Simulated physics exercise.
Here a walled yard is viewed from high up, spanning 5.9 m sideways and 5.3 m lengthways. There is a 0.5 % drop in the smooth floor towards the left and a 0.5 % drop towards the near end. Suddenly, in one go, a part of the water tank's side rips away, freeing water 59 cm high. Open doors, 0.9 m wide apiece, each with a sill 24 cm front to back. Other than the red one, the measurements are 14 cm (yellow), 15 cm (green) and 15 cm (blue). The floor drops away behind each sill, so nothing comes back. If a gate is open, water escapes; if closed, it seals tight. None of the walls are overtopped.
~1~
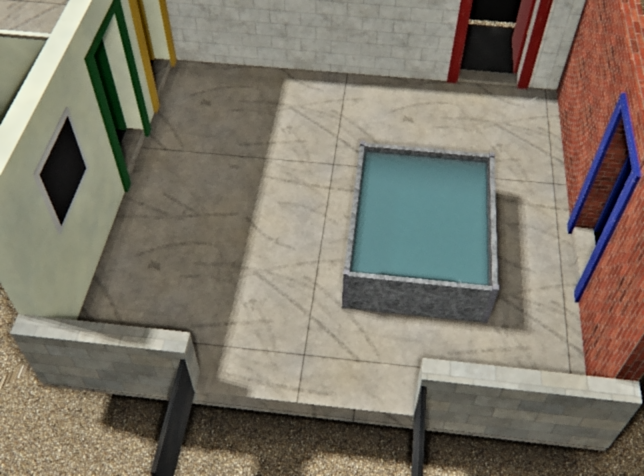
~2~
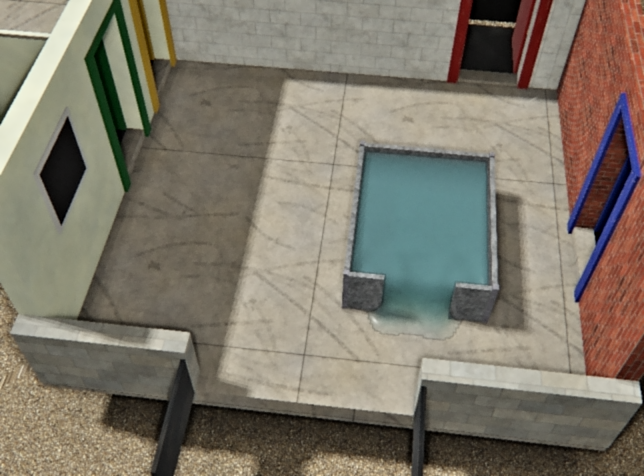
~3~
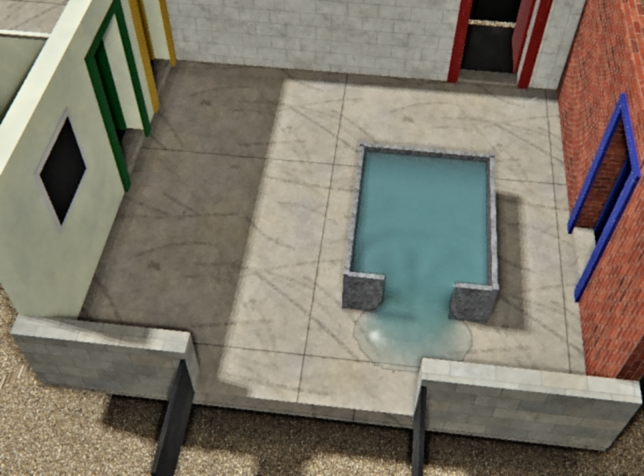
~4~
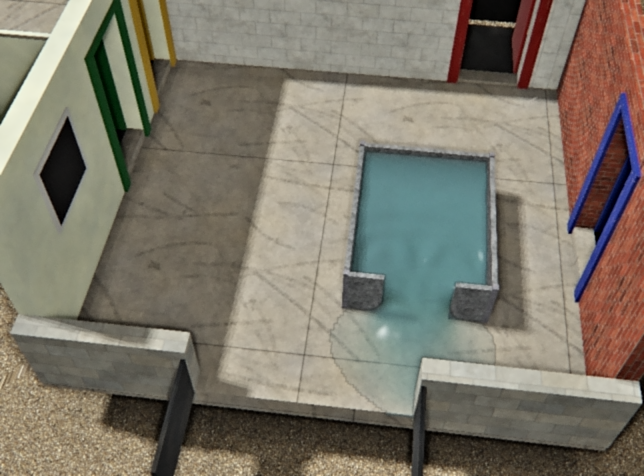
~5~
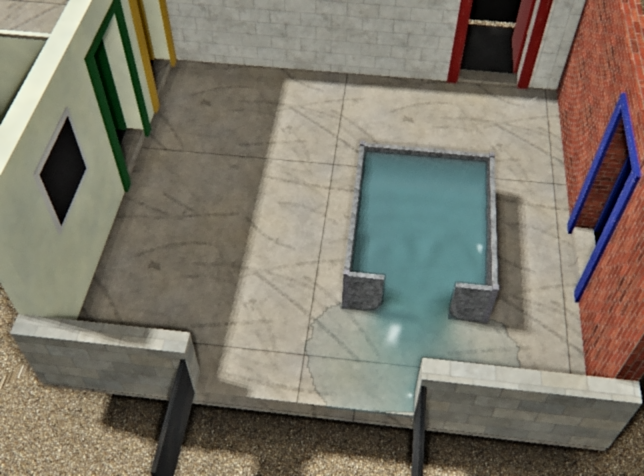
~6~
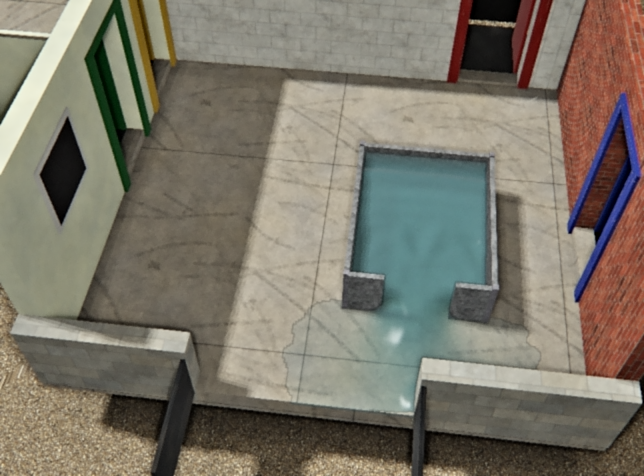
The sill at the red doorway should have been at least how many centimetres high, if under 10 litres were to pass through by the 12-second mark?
At least some 7 cm.
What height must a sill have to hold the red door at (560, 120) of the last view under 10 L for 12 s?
Minimum: Close to 6.0 cm.
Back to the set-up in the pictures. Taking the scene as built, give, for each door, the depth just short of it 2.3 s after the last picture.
Depth (cm): Red 0 / yellow 0 / green 0 / blue 5.
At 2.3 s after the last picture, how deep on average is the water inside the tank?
The average depth is some 27 cm.
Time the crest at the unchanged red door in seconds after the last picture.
4.5 s.
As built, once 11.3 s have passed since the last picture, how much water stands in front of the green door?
Some 3.5 cm.
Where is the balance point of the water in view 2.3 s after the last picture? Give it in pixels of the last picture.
Centre of the water: Approx. (440, 269) px.
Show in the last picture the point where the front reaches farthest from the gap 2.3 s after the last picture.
Lab note: Front tip approx. (554, 152).
Then, 0.7 s after the last picture water covers 10 % of the floor, deepest (36 cm) near (428, 396); it has not reached the red door.
Then, 2.3 s after the last picture water covers 20 % of the floor, deepest (22 cm) near (561, 411); it has not reached the red door.
Then, 11.3 s after the last picture water covers 70 % of the floor, deepest (6 cm) near (428, 396); 4 cm at the red door, 34 litres in over its 5 cm sill.
At the red door as built, the water peaked near 9 cm, 4.3 s after the last picture.
Run again over the same 12 s with other heights there, 21 litres in over 6 cm, 6 litres over 8 cm. The limit of 10 litres is kept from about 7 cm up.
